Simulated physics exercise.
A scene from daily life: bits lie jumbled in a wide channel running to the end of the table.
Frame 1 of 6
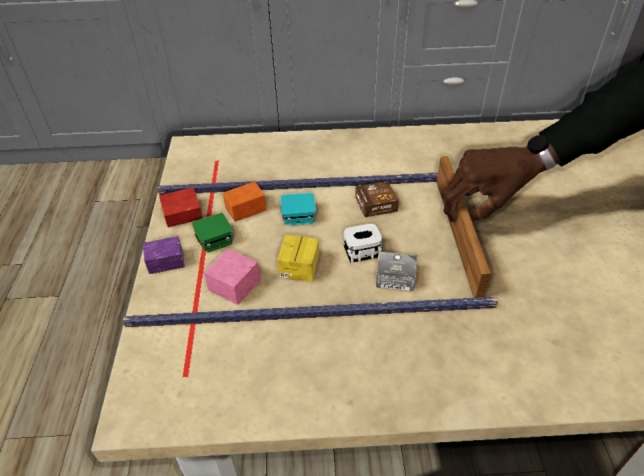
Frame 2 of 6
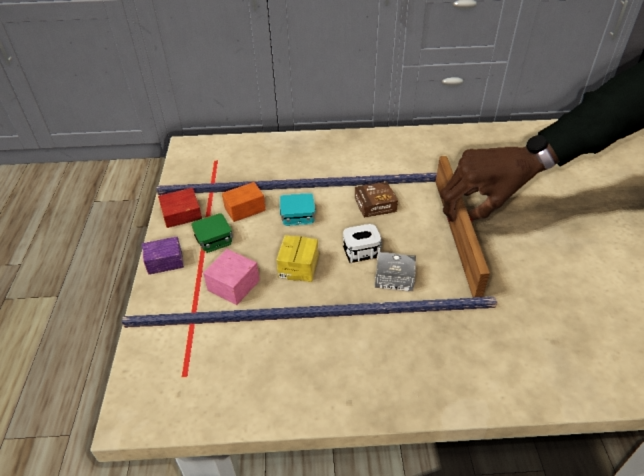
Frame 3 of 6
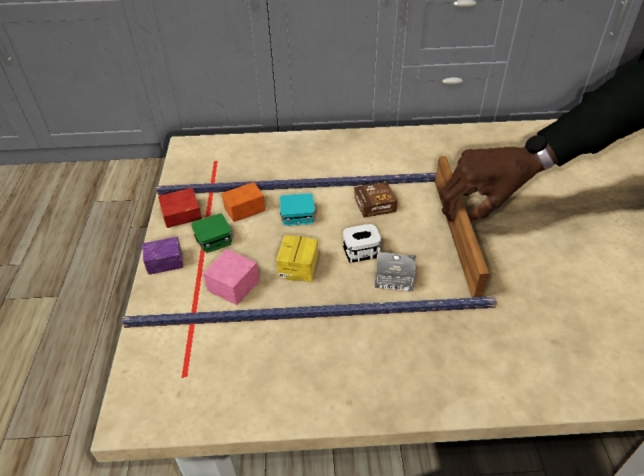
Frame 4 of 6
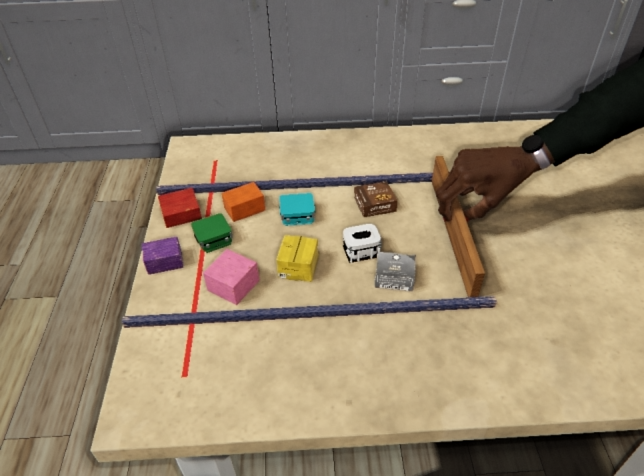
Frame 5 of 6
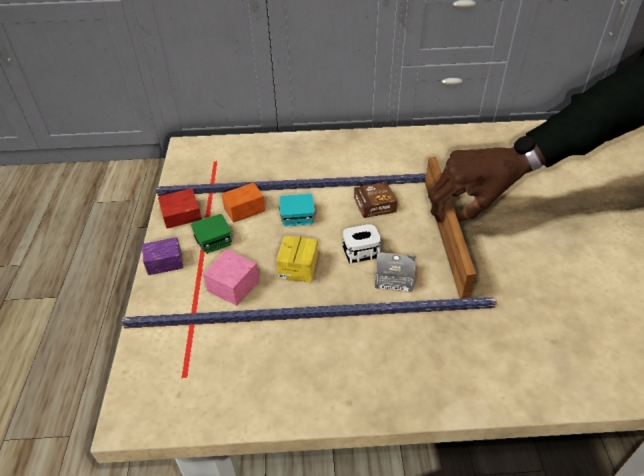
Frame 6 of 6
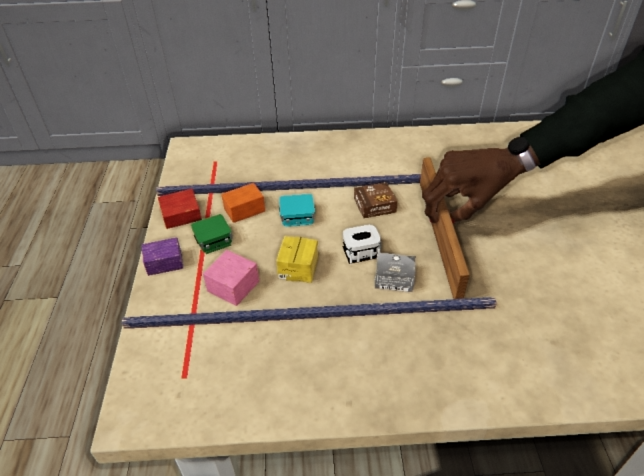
On a pale tabletop in front of grey cupboards, seen from above at an angle, two dark blue rails form a wide channel crossed near its left end by a red line. Small red, purple, green, orange, pink, turquoise, yellow, brown, white and grey boxes sit scattered between them. A hand at the right holds a wooden board still, then slides it slightly left, touching none, while the camera stays still.
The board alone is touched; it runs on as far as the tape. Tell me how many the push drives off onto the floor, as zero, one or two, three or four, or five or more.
Three or four, I think.
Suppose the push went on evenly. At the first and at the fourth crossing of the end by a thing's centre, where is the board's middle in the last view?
(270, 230) and (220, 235).
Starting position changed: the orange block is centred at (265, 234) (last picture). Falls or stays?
From there it survives.
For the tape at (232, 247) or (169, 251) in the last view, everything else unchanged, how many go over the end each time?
Tallies: 1, 7.
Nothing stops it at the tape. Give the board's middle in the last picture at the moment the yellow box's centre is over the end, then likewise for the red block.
Near (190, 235), then near (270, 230).
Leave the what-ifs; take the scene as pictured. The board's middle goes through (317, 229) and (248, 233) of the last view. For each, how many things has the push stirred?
That gives 6 for the first and 10 for the second.
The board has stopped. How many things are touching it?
It's touching 3 at the end.
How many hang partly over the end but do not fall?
Expected count: 3.
Soon after, none off yet; purple block at rest near (163, 257); red block at rest near (180, 209); green case at rest near (212, 235).
After that, none off yet; purple block at rest near (161, 257); red block displaced about its own width near (155, 208); green case displaced about its own width near (191, 235).
In the end, the number that fall off is three or four; gone, orange block, green case, red block and purple block.
